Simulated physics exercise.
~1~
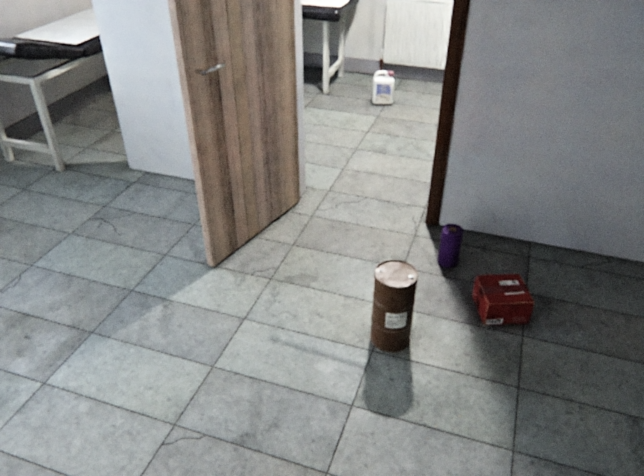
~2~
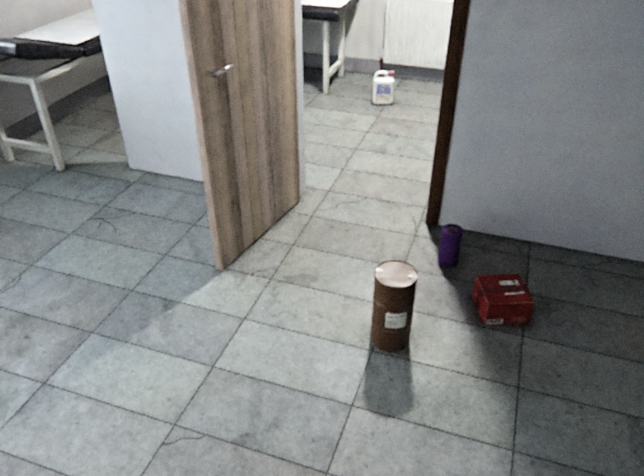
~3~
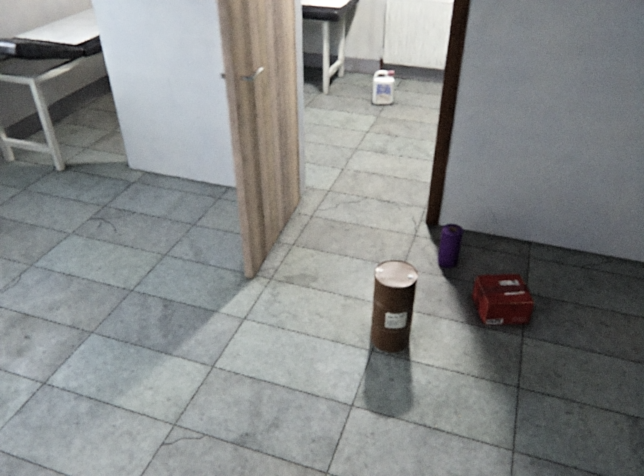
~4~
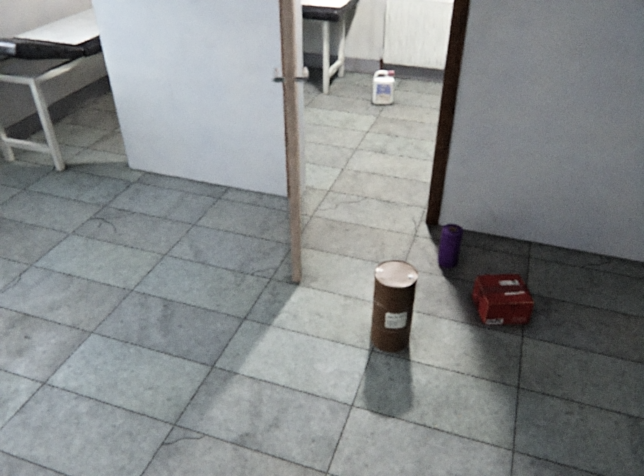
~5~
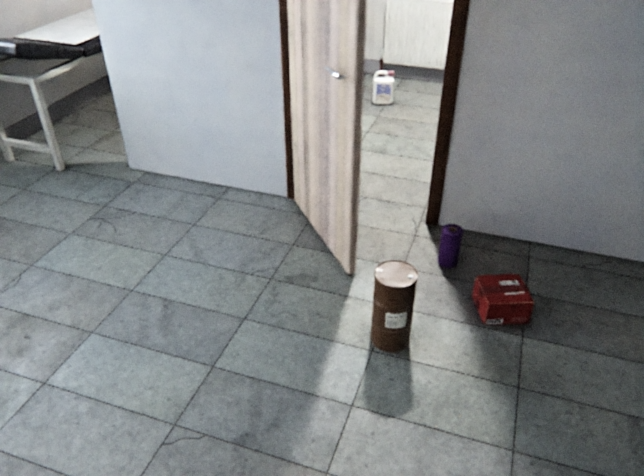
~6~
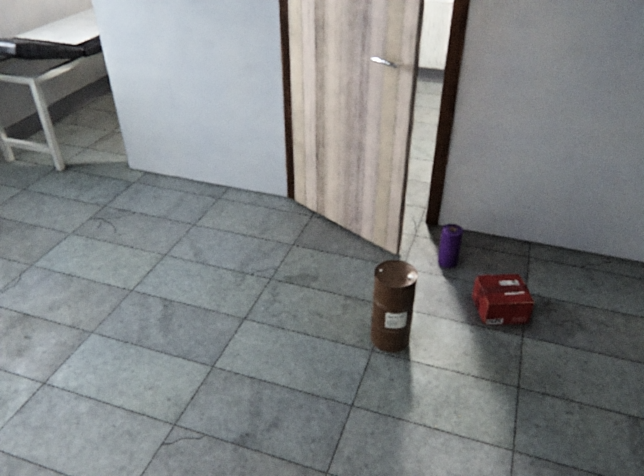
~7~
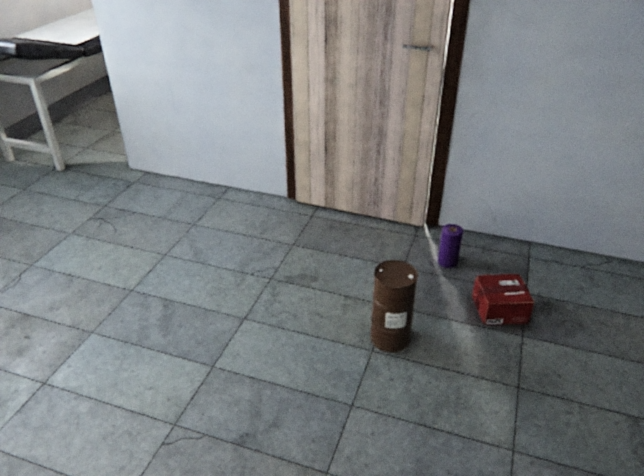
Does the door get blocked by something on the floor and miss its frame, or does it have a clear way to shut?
It has a clear way and shuts. It swings past the canister, and the last view shows it almost in its frame with the purple roll and the other items undisturbed.
